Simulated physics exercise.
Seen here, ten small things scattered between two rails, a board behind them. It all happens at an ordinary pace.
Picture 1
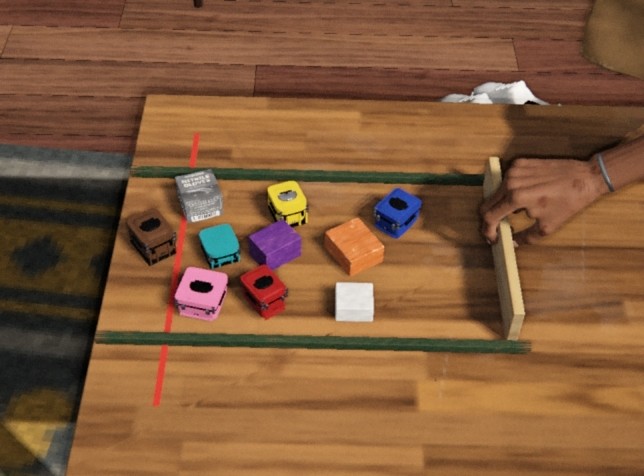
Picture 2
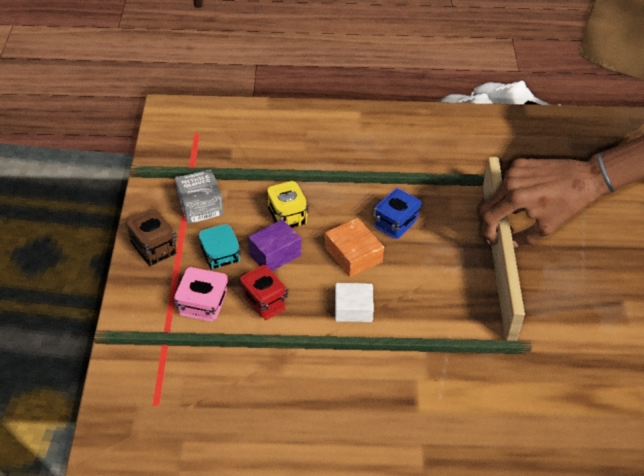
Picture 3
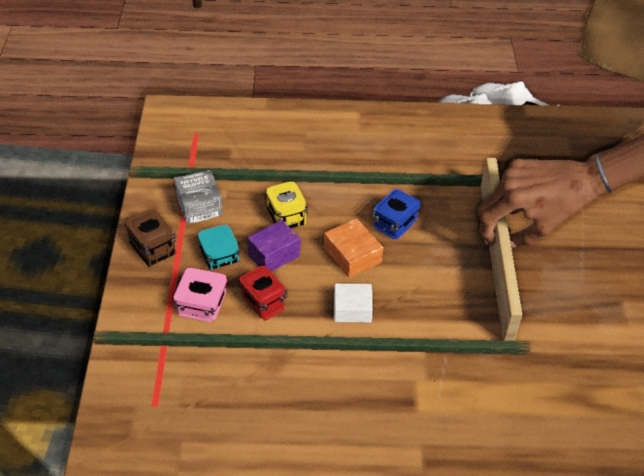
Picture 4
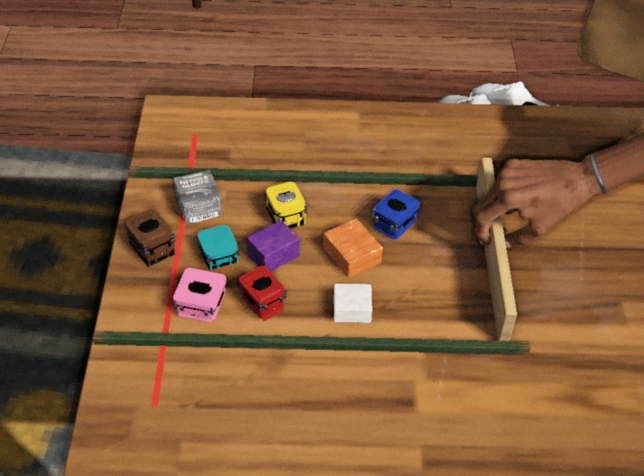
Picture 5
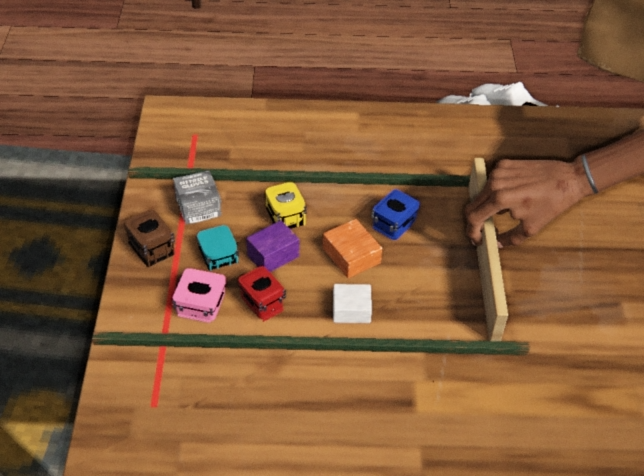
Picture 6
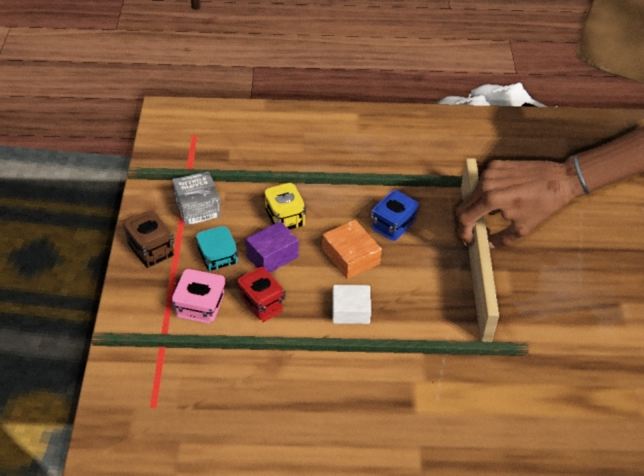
On a wooden tabletop above a plank floor, seen from above at a slight angle, two green rails run across, with a dark patterned rug at left. Between them sit brown, grey, pink, turquoise, red, purple, yellow, orange, white and blue blocks and cases, a red tape line crossing at left. From the right, a hand slides an upright board slightly left, while the small things stay still.
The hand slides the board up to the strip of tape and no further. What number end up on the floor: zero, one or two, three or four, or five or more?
In the end the number that fall off is three or four.
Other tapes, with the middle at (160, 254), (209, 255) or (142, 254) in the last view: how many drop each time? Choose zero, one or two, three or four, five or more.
In that order: More than four; just one or two; 5 or more.
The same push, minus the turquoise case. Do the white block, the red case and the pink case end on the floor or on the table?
The white block does not fall; the red case survives; the pink case tumbles off.
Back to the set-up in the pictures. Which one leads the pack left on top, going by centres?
The purple block ends nearest.
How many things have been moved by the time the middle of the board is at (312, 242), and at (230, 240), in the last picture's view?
At the one place 7, at the other 10.
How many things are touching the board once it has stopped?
It touches 3.
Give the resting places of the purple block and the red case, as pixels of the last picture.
About (112, 260), and the other about (117, 288).
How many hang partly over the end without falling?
That would be 1.
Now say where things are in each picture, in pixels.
Brown case (152, 236); grey box (199, 196); pink case (202, 295); board (502, 245); tape (179, 252), in the first frame.
Grey box (199, 196); turquoise case (220, 247), in the second frame.
Pink case (201, 296); yellow case (286, 206), in the third frame.
Brown case (150, 237); white block (352, 303), in the fourth frame.
Grey box (197, 197); red case (262, 294), in the fifth frame.
Brown case (149, 238); grey box (197, 198); pink case (200, 297); board (478, 246); tape (176, 254), in the sixth frame.
Soon after, none off yet; brown case at rest near (149, 238); grey box at rest near (197, 198); pink case at rest near (200, 297).
After that, none off yet; brown case at rest near (149, 238); grey box at rest near (197, 198); pink case at rest near (197, 296).
And then, none off yet; brown case tilting well over near (90, 244); grey box displaced about its own width near (146, 194); pink case displaced well along near (125, 297).
In the end, the number that fall off is three or four; gone, turquoise case, pink case, grey box and brown case.
